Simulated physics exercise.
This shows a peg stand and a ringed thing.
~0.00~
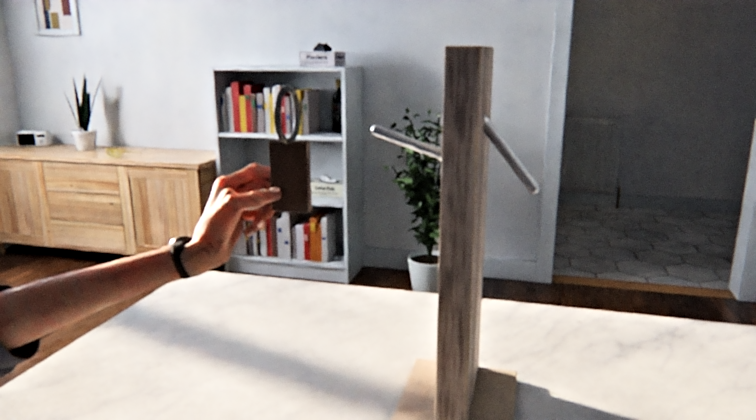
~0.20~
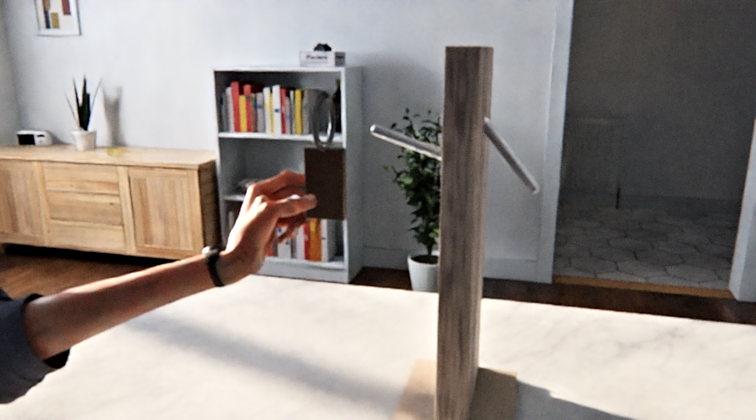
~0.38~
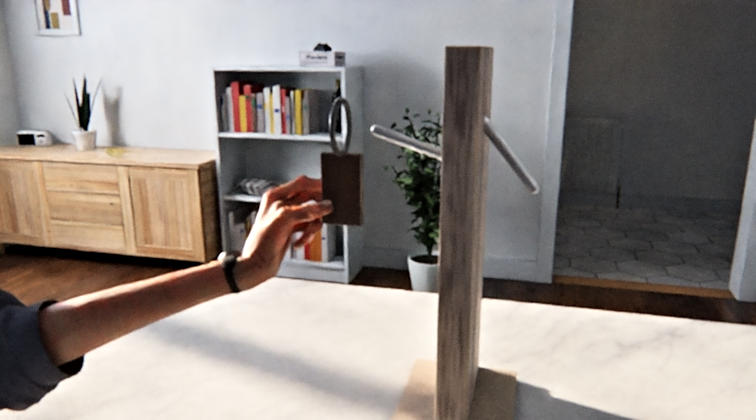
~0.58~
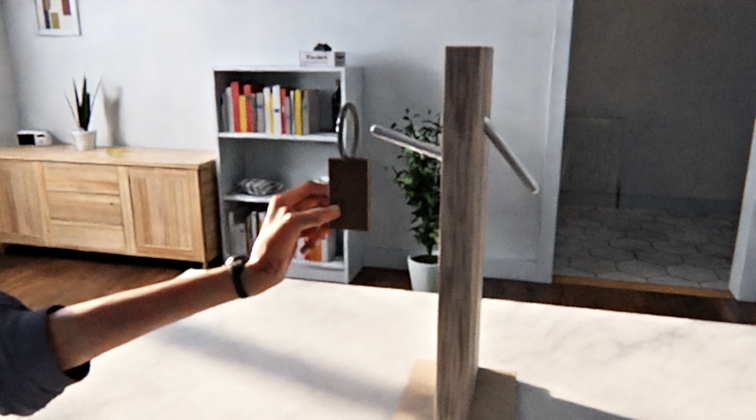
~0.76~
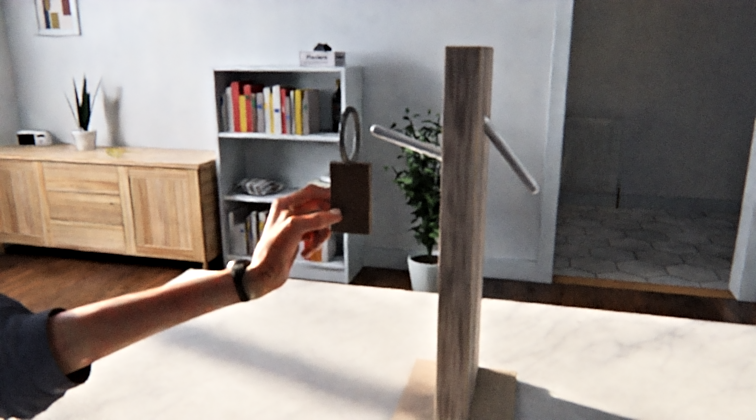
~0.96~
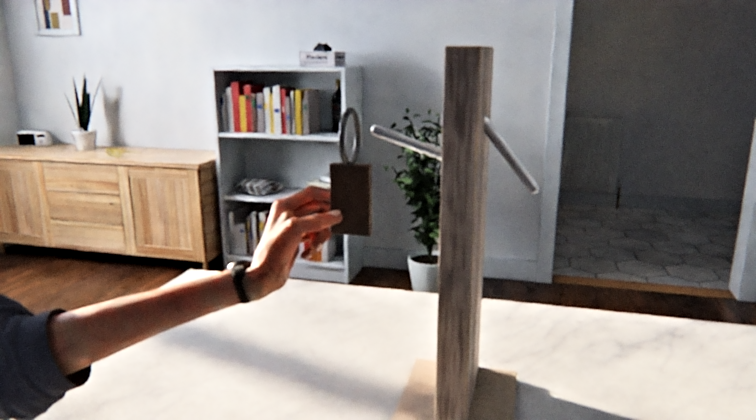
A hand moves a brown tag with a ring rightward toward a wooden peg stand.
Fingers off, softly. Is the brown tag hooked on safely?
Here the brown tag falls off.
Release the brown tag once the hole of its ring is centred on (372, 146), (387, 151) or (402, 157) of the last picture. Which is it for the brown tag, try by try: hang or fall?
In that order, it falls; holds on; stays up.
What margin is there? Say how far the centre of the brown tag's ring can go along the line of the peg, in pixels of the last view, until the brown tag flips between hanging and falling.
Roughly 28 pixels right.
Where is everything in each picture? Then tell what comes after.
Still on the way; brown tag (289, 149); peg stand (452, 239), in the first picture.
Still on the way; brown tag (325, 157); peg stand (452, 239), in the second picture.
Still on the way; brown tag (342, 162); peg stand (452, 239), in the third picture.
Still on the way; brown tag (349, 167); peg stand (452, 239), in the fourth picture.
Still on the way; brown tag (351, 171); peg stand (452, 239), in the fifth picture.
In place, still held; brown tag (351, 172); peg stand (452, 239), in the sixth picture.
After 1.14 s, brown tag on its way down near (352, 249).
In the end (2.0 s), the brown tag slips down, near (353, 341).
